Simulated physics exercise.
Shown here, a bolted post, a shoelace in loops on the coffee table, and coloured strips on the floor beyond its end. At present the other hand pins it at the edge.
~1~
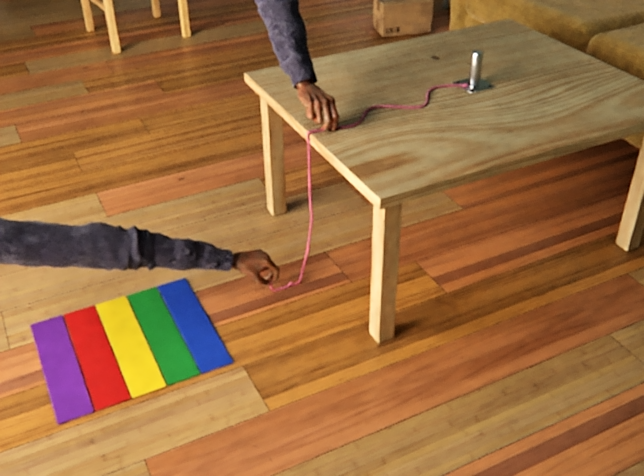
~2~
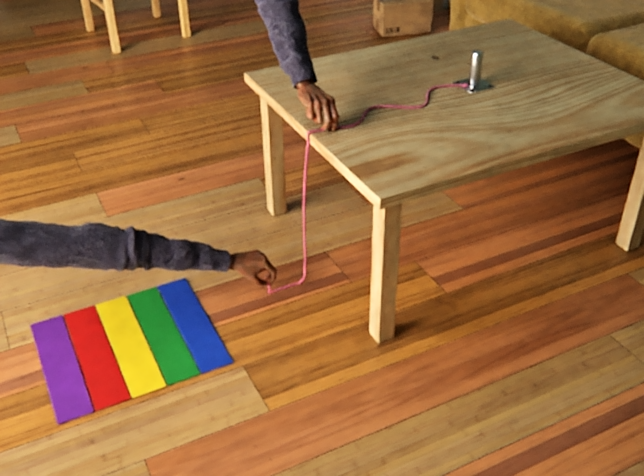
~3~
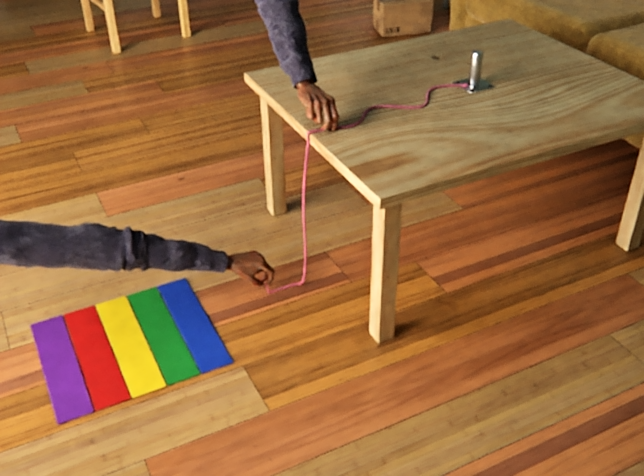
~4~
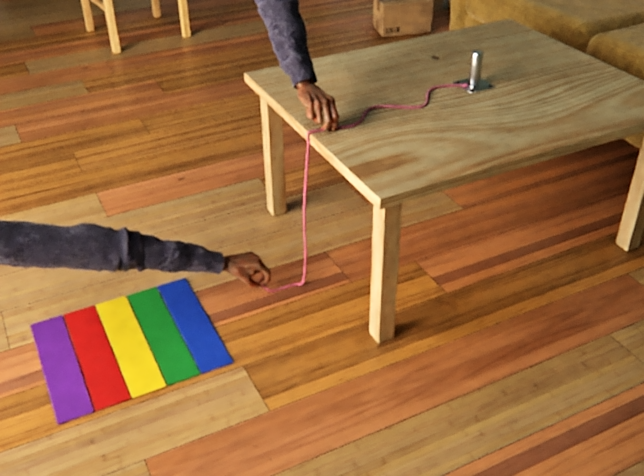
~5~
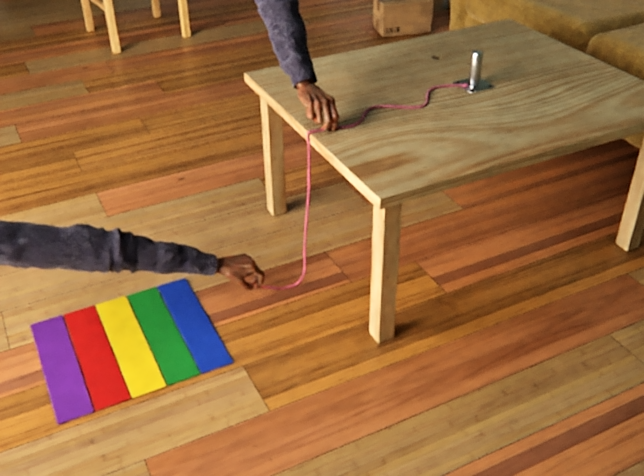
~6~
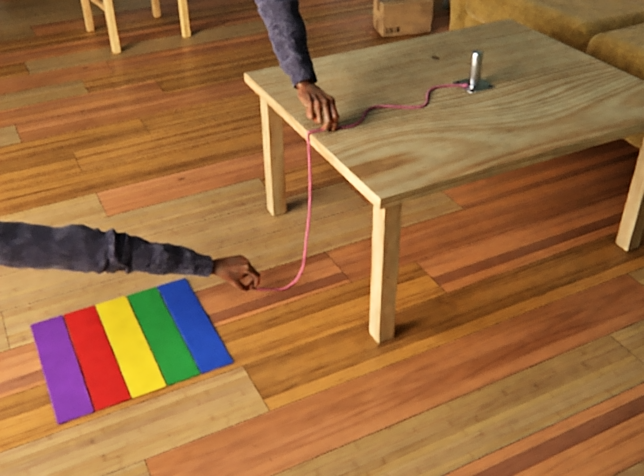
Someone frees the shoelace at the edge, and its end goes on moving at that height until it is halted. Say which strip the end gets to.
It gets to the yellow strip.
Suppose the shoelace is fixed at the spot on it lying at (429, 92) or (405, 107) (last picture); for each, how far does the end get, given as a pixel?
In order of the tries, it's near (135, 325) and near (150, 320).
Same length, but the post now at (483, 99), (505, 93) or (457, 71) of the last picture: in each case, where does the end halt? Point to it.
Going by the last picture, roughly (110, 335), (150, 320) and (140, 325).
Soon after, end near (195, 306); over blue.
After that, end near (152, 319); over green.
At the stop, end near (126, 328); over yellow. It halts on the yellow strip.
